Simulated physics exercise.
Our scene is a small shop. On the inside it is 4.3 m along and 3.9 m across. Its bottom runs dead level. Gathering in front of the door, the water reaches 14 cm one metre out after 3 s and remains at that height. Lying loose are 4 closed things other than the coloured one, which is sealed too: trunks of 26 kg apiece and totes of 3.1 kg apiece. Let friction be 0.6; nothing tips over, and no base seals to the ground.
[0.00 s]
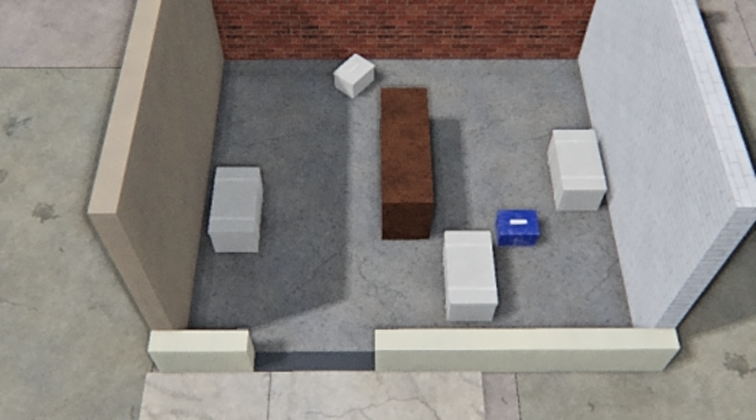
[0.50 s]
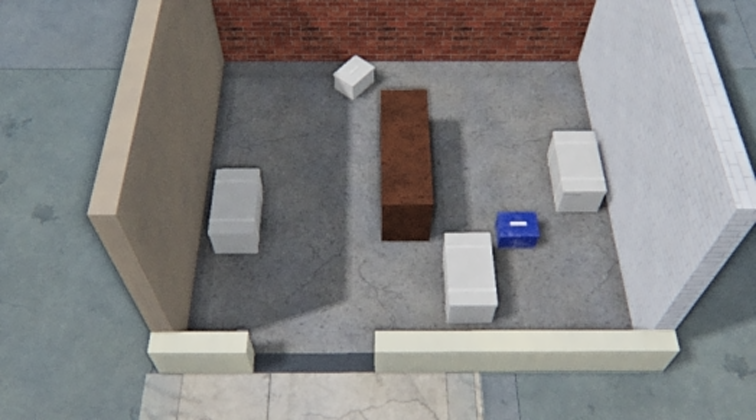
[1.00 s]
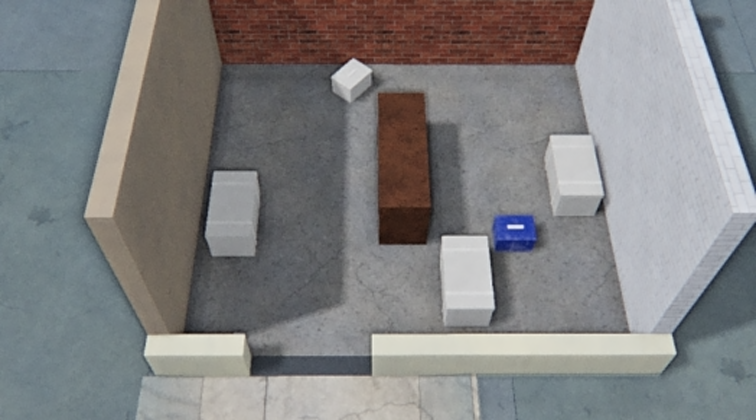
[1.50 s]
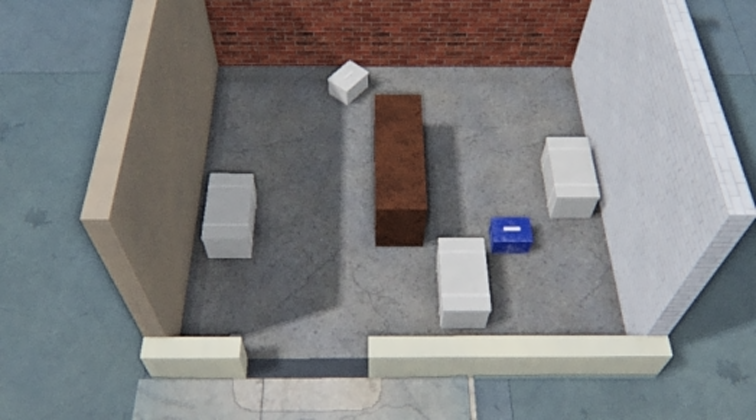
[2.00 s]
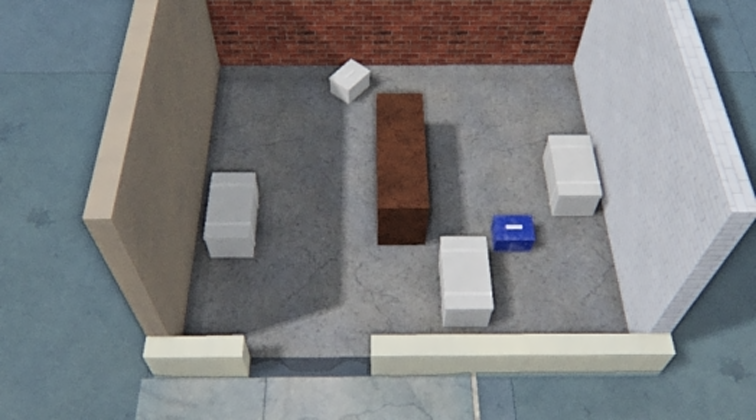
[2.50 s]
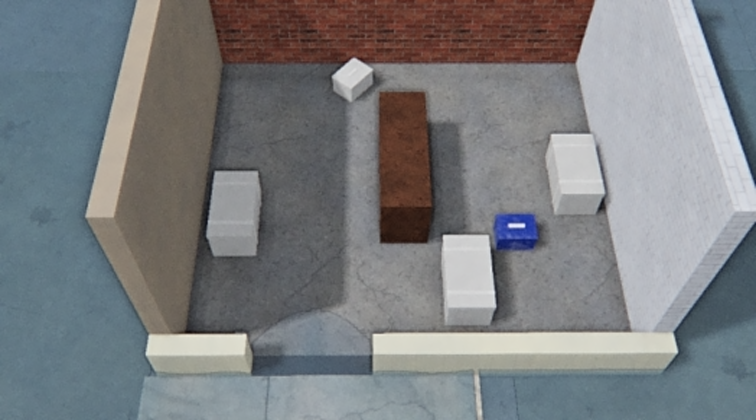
In a small walled shop, white boxes, a long brown block and a blue tote sit still on the grey floor, while the ground outside turns bluish with water and, finally, a small patch spreads in through the front doorway.
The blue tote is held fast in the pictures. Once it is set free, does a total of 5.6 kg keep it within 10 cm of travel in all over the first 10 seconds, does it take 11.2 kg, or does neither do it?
5.6 kg does it.
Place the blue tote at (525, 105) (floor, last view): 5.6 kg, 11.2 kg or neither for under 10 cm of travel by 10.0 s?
The answer: Either weight will do.
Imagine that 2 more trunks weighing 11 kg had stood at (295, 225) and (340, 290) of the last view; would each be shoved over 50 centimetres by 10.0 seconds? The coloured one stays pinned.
Above the mark, then above the mark.
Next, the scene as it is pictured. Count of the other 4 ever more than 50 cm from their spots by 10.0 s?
I get 1.
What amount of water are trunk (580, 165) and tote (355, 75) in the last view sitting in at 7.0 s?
Roughly 0 and 7 cm.
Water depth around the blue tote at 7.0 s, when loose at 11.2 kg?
Something like 1 centimetres.
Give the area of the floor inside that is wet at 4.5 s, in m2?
Some 5.0 m2.
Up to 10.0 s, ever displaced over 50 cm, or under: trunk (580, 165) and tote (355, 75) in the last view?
Object 1: Not surpassed, object 2: Surpassed.
After 3.5 s the blue tote would be 0 cm from its start with 5.6 kg and 0 cm from its start with 11.2 kg; 0 cm of water round it then.
After 4.5 s the blue tote would be 0 cm from its start with 5.6 kg and 0 cm from its start with 11.2 kg; 0 cm of water round it then.
After 7.0 s the blue tote would be 0 cm from its start with 5.6 kg and 0 cm from its start with 11.2 kg; 1 cm of water round it then.
After 10.0 s the blue tote would be 0 cm from its start with 5.6 kg and 0 cm from its start with 11.2 kg; 1 cm of water round it then.
